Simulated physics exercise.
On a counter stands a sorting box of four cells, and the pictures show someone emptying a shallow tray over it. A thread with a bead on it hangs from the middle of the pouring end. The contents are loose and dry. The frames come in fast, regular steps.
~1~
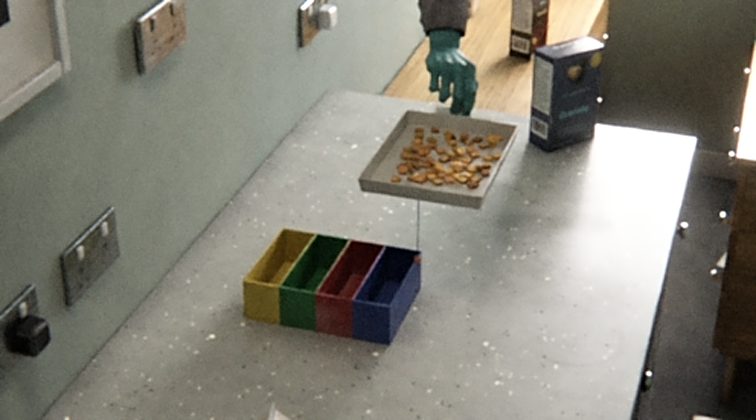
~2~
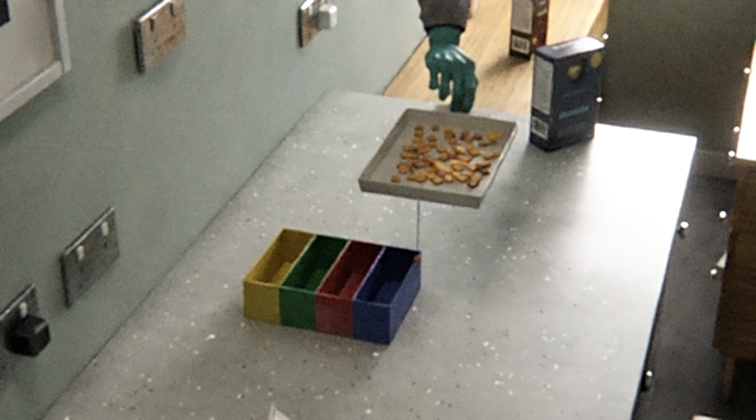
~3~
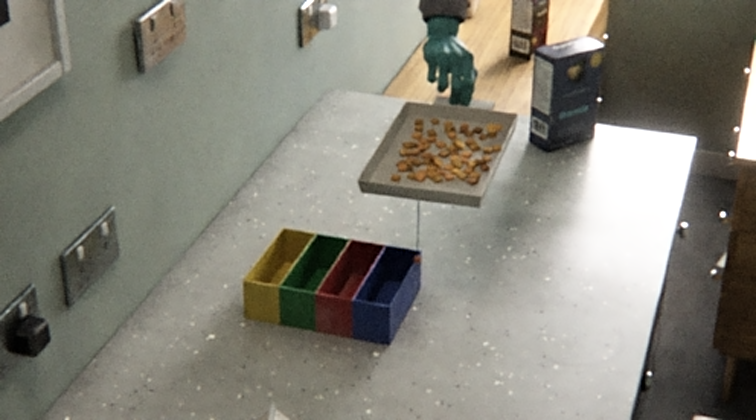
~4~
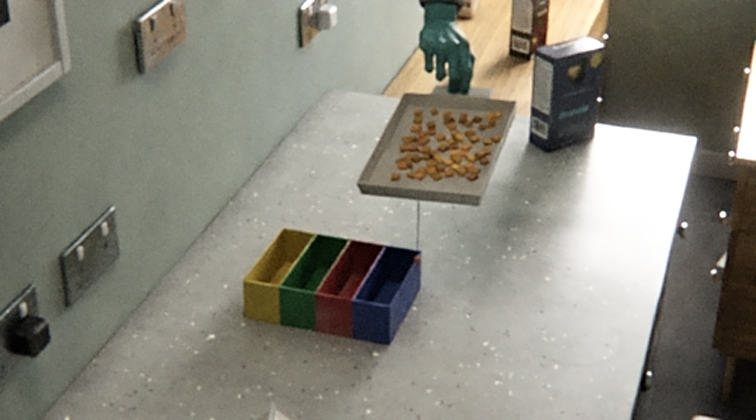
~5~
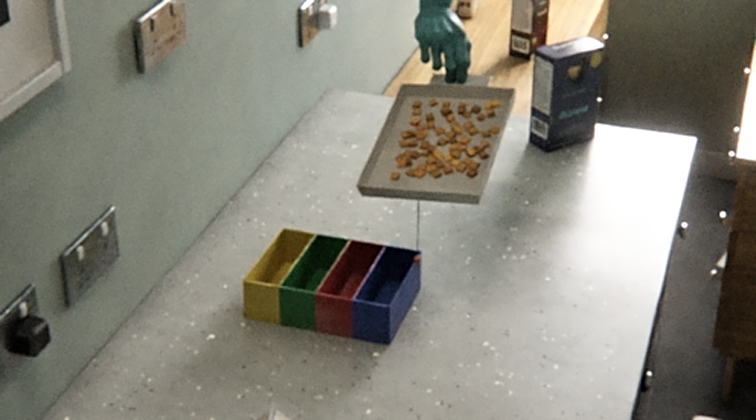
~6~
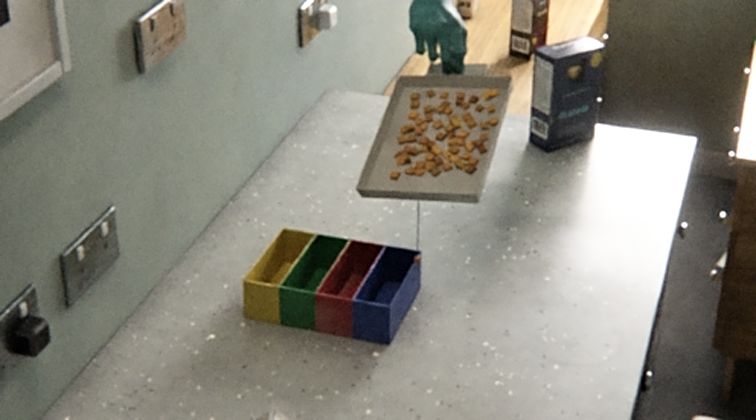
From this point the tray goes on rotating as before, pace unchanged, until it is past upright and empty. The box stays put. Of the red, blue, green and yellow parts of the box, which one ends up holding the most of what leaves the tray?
The red part holds the most.
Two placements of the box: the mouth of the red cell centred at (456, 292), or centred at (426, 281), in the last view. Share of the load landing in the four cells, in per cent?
Result: 40 % and 100 %.
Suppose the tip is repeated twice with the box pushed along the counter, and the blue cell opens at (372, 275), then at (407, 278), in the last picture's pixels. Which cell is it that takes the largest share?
The cell in blue, then the cell in red.
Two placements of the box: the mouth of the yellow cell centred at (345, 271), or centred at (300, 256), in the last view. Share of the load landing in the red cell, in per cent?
Respectively 10 percent and 70 percent.
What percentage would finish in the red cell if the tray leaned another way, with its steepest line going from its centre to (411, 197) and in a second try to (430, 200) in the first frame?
Lab note: Try one about 30 %, try two 0 %.
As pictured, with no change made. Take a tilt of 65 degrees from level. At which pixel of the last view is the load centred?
In the last view, the load is centred near (394, 181).
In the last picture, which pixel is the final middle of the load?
Centre at rest, last view: Approx. (361, 304).
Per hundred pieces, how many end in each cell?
Yellow cell: 0 %. Green cell: 0 %. Red cell: 60 %. Blue cell: 40 %.
Soon, tray tipped steeply; all on the tray.
A while on, tray tipped past a quarter turn; most on the tray; a small part in the red cell; a small part in the blue cell; a stray few falling or outside the box.
Towards the end, tray tipped past a quarter turn; about two thirds in the red cell; about a third in the blue cell; a stray few falling or outside the box.
Finally, tray tipped past a quarter turn; about two thirds in the red cell; about a third in the blue cell; none in the green cell; none in the yellow cell; a stray few outside the box.
